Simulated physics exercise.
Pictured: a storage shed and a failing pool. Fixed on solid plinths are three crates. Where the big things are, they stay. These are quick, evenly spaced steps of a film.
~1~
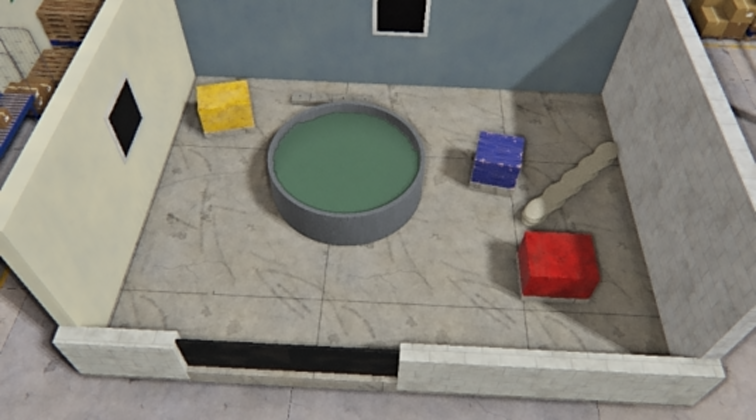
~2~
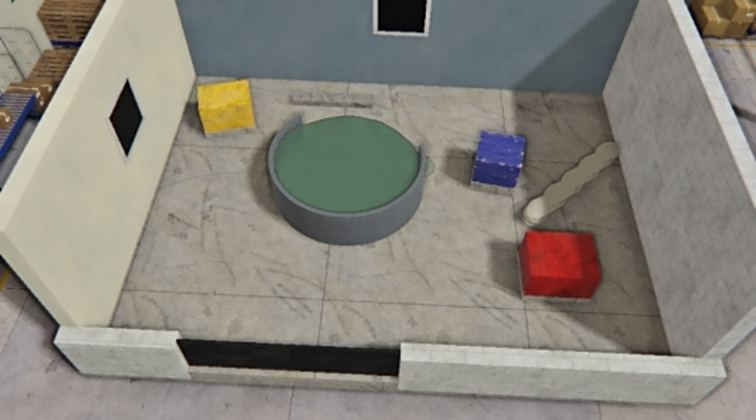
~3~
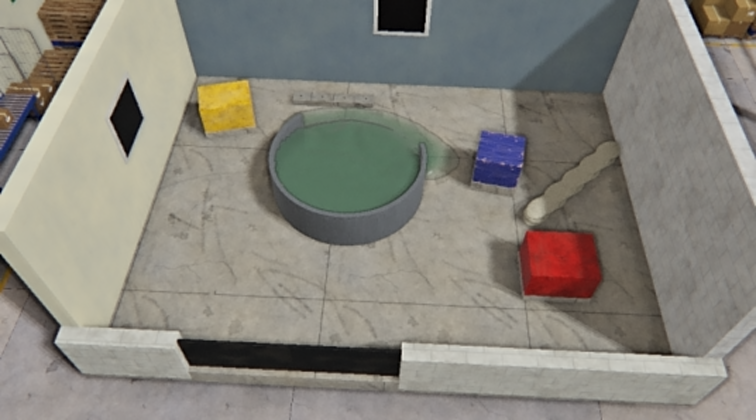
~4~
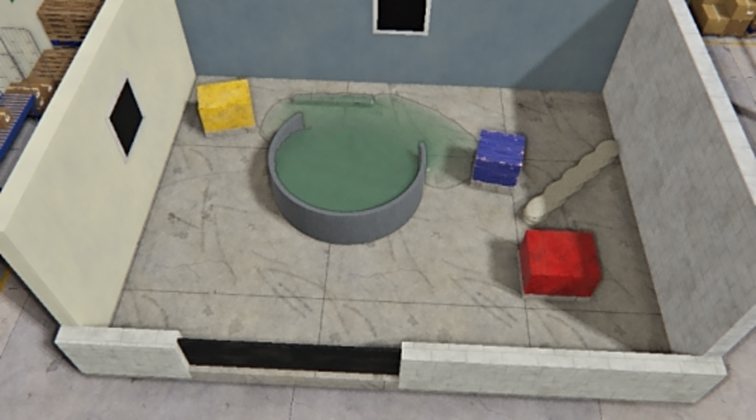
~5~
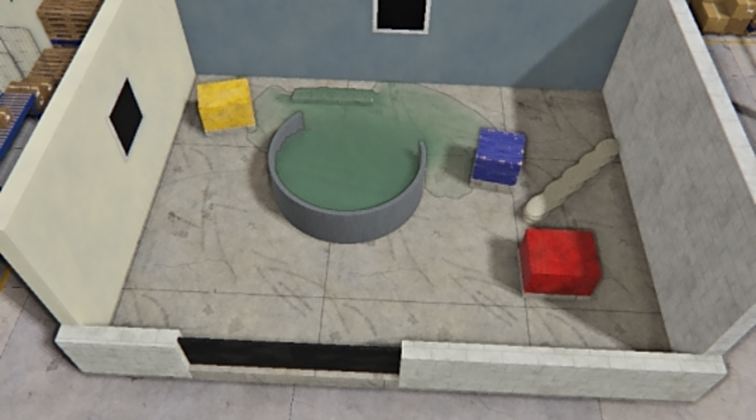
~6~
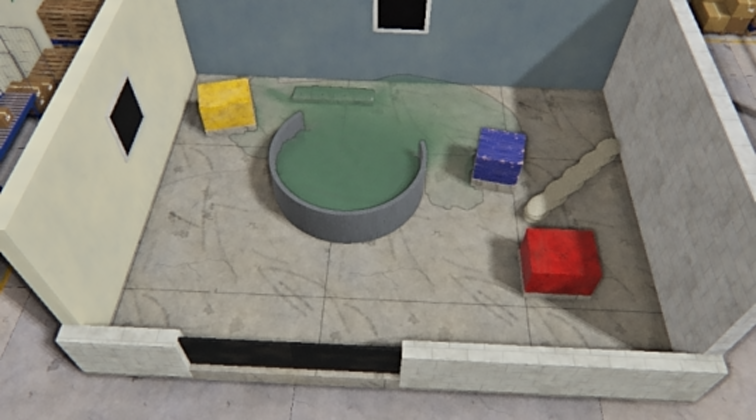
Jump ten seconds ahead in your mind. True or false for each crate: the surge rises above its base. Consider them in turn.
Red crate: False; yellow crate: True; blue crate: True.
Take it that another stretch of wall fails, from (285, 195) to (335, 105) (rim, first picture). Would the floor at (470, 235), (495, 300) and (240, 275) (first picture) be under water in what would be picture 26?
Taking the points one after the other, they come out not soaked, not soaked and inundated.
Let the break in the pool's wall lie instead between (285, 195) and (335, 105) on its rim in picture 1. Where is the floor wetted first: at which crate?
My pick is the yellow one.
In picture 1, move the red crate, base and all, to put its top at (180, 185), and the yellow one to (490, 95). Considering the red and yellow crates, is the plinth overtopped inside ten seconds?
Looks like the red crate gets reached and the yellow crate gets reached.
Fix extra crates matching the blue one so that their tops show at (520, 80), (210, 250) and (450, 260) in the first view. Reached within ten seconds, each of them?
Going in order, the first crate gets reached, the second remains untouched, while the third remains untouched.
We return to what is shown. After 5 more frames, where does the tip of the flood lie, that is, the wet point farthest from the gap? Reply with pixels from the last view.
I would point to (598, 94).
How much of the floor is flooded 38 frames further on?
About 85 %.
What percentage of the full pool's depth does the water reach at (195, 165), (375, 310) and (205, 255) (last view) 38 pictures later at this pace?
First spot 6 %, second 4 %, third 6 %.
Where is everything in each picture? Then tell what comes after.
The first picture shows still water in the round tank at (347, 158).
In the second picture, the front is at (429, 170), out from the gap on the round tank's far side.
In the third picture, the front is at (453, 163), out from the gap on the round tank's far side.
In the fourth picture, water pours out on the round tank's far side and has run to a hidden place.
In the fifth picture, water pours out on the round tank's far side and has run to (255, 106).
In the sixth picture, water pours out on the round tank's far side and has run to (260, 77).
A moment on, water covers 30 % of the floor; the red crate not reached, the yellow crate water round its plinth, the blue crate water round its plinth.
Next, water covers 35 % of the floor; the red crate water round its plinth, the yellow crate water round its plinth, the blue crate water round its plinth.
Then, water covers 55 % of the floor; the red crate water round its plinth, the yellow crate water round its plinth, the blue crate water round its plinth.
Later, water covers 85 % of the floor; the red crate water round its plinth, the yellow crate water round its plinth, the blue crate water round its plinth.
In the end, water covers 90 % of the floor; the red crate stayed above the water, the yellow crate was topped, the blue crate was topped.
